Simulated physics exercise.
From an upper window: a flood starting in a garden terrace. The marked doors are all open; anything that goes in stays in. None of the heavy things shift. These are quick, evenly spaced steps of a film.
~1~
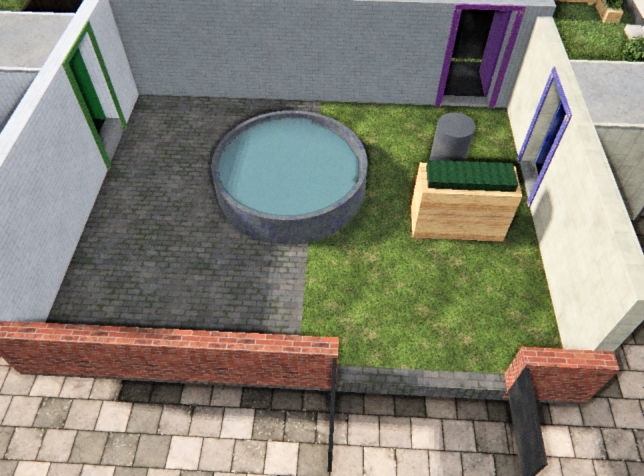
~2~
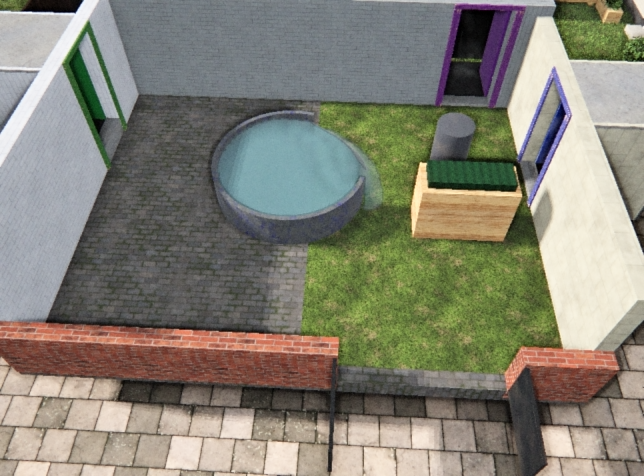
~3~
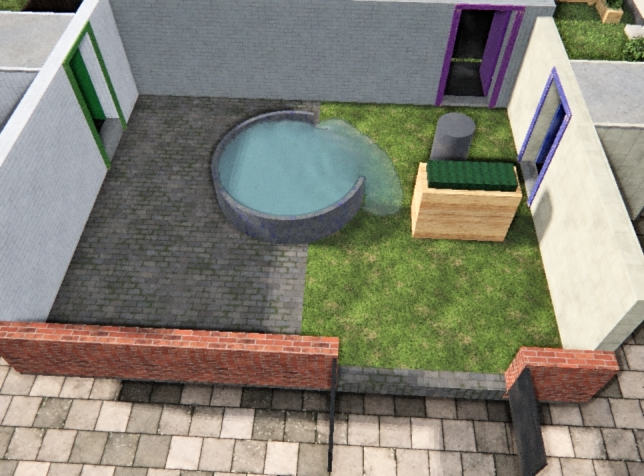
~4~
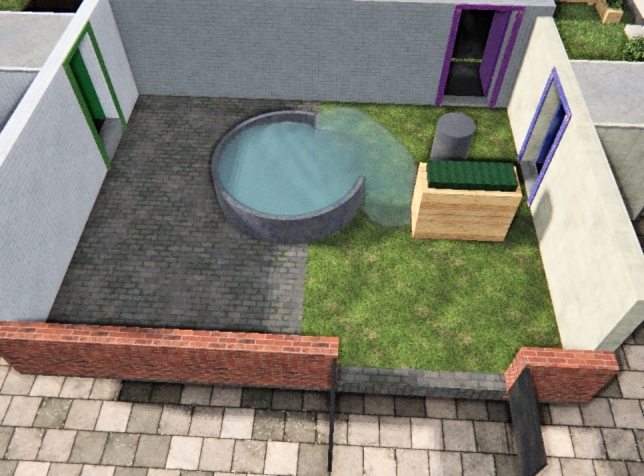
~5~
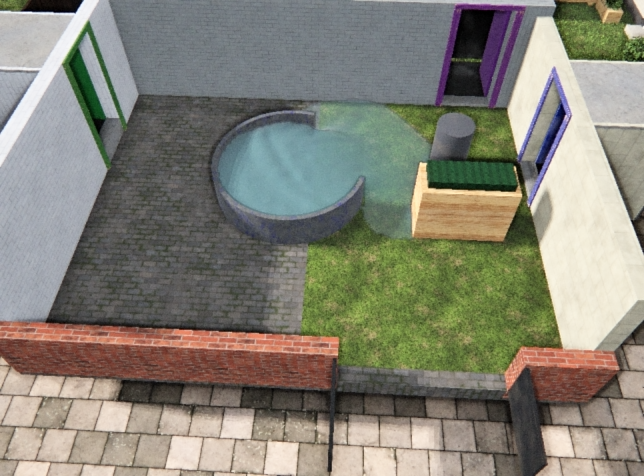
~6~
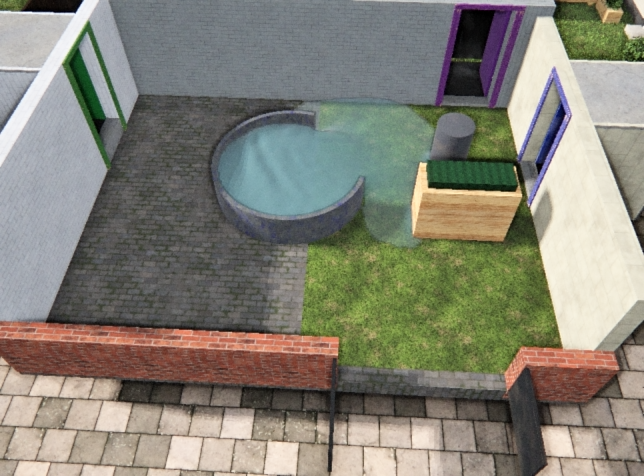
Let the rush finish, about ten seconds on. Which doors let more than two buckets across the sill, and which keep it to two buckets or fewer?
Outcome: The blue door will top two buckets; the green door will not top two buckets; the purple door will top two buckets.
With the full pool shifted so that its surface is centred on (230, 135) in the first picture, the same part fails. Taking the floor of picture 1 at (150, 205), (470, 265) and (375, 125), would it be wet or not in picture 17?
Spot by spot, in the order asked: Untouched, untouched, swamped.
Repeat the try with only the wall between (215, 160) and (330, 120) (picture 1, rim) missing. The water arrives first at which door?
The green door.
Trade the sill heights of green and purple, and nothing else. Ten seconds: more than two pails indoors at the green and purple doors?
Green door: Admits less; purple door: Admits less.
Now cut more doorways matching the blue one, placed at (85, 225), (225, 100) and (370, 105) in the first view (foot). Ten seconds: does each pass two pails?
In order: Falls short, falls short, exceeds it.
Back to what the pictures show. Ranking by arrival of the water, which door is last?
The green door.
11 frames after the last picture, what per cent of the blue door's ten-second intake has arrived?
Roughly 5 percent.
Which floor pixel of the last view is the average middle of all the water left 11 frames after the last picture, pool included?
Near (364, 163).
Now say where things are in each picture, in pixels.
The first frame shows still water in the pool at (290, 164).
In the second frame, the front is at (373, 205), out from the gap at (353, 157).
In the third frame, the front is at (395, 209), out from the gap at (352, 158).
In the fourth frame, the front is at (410, 218), out from the gap at (352, 159).
In the fifth frame, the front is at a hidden place, out from the gap at (352, 159).
In the sixth frame, water pours out at (352, 159) and has run to a hidden place.
A moment on, water covers 25 % of the floor; the blue door not reached, the green door not reached, the purple door wet at the sill, nothing in.
Next, water covers 30 % of the floor; the blue door under two buckets in, the green door not reached, the purple door under two buckets in.
Then, water covers 40 % of the floor; the blue door over two buckets in, the green door not reached, the purple door far over two buckets in.
Later, water covers 65 % of the floor; the blue door far over two buckets in, the green door wet at the sill, nothing in, the purple door far over two buckets in.
In the end, water covers 90 % of the floor; the blue door far over two buckets in, the green door wet at the sill, nothing in, the purple door far over two buckets in.
